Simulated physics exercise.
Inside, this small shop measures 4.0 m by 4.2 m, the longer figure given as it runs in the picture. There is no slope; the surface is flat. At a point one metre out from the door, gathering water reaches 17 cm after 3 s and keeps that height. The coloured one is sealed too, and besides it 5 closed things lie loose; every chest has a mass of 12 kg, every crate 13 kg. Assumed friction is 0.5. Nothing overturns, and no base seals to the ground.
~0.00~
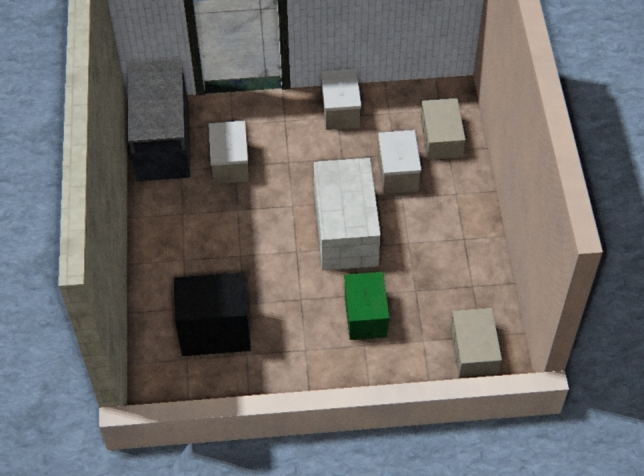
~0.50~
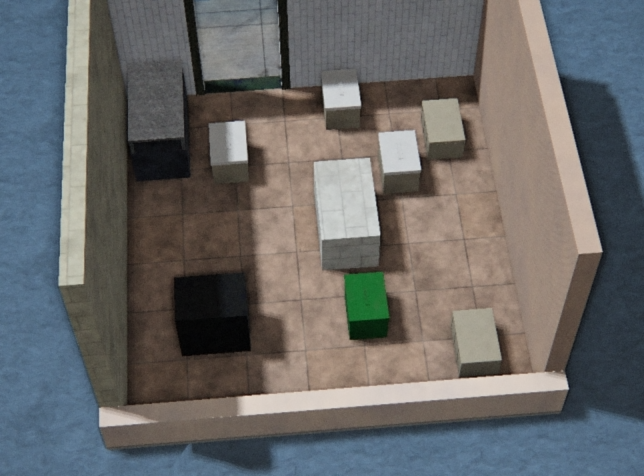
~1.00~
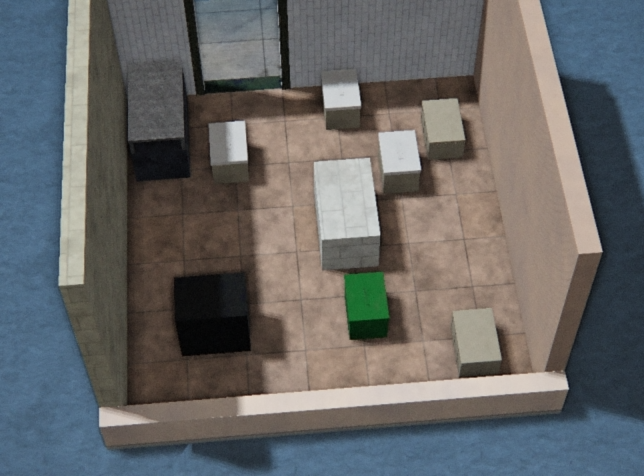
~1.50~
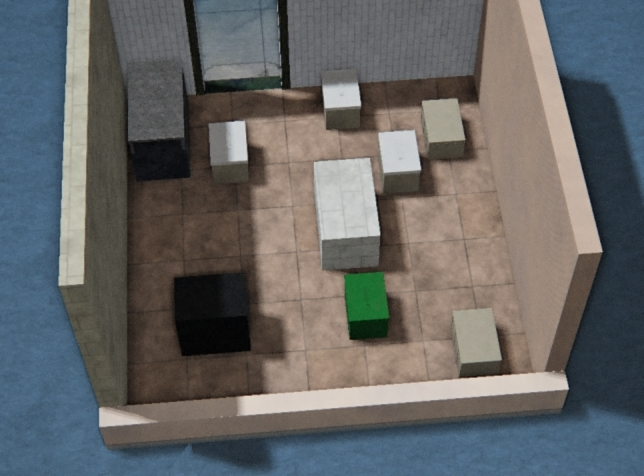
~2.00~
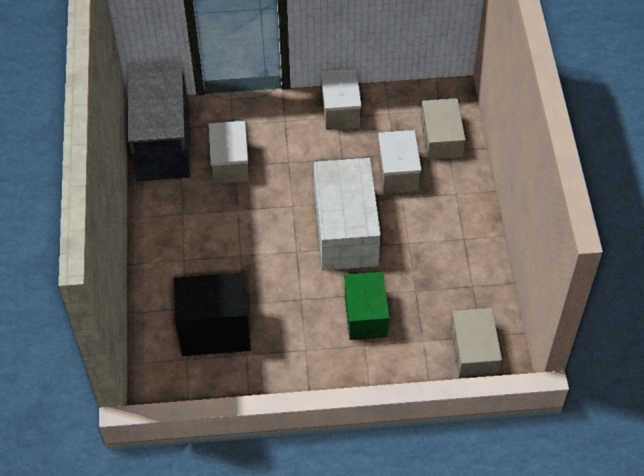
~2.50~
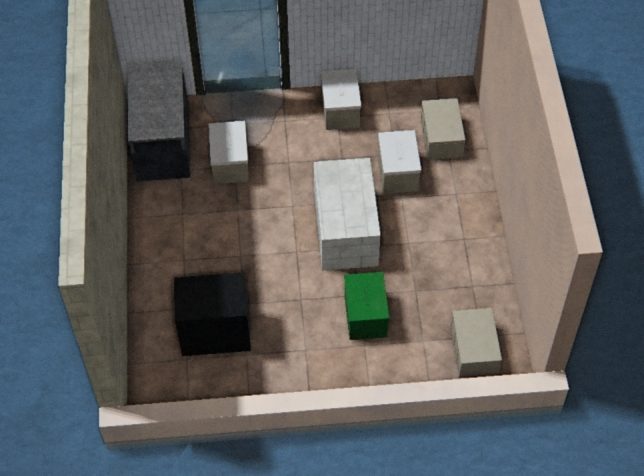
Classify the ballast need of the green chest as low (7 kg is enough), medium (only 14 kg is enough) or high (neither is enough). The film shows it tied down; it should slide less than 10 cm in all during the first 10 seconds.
Medium.
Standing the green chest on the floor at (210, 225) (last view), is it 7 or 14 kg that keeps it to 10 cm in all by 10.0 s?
So neither weight works.
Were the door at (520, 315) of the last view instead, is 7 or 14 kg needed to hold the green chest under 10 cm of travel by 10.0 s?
Then no mass works.
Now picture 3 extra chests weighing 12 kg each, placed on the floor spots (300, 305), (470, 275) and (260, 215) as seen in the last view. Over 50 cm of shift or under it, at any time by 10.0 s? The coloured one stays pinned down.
Listed in turn, they go over the bar, beneath the bar, over the bar.
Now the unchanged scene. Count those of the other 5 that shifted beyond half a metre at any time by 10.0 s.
Count: 1.
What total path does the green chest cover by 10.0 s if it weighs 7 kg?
Adding it all up, something like 50 cm.
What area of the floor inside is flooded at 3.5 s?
About 2.5 m2.
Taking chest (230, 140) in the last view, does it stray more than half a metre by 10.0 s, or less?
Beyond the mark.
After 3.5 s the green chest would be 0 cm from its start with 7 kg and 0 cm from its start with 14 kg; 0 cm of water round it then.
After 4.5 s the green chest would be 0 cm from its start with 7 kg and 0 cm from its start with 14 kg; 0 cm of water round it then.
After 7.0 s the green chest would be 0 cm from its start with 7 kg and 0 cm from its start with 14 kg; 2 cm of water round it then.
After 10.0 s the green chest would be 49 cm from its start with 7 kg and 0 cm from its start with 14 kg; 4 cm of water round it then.
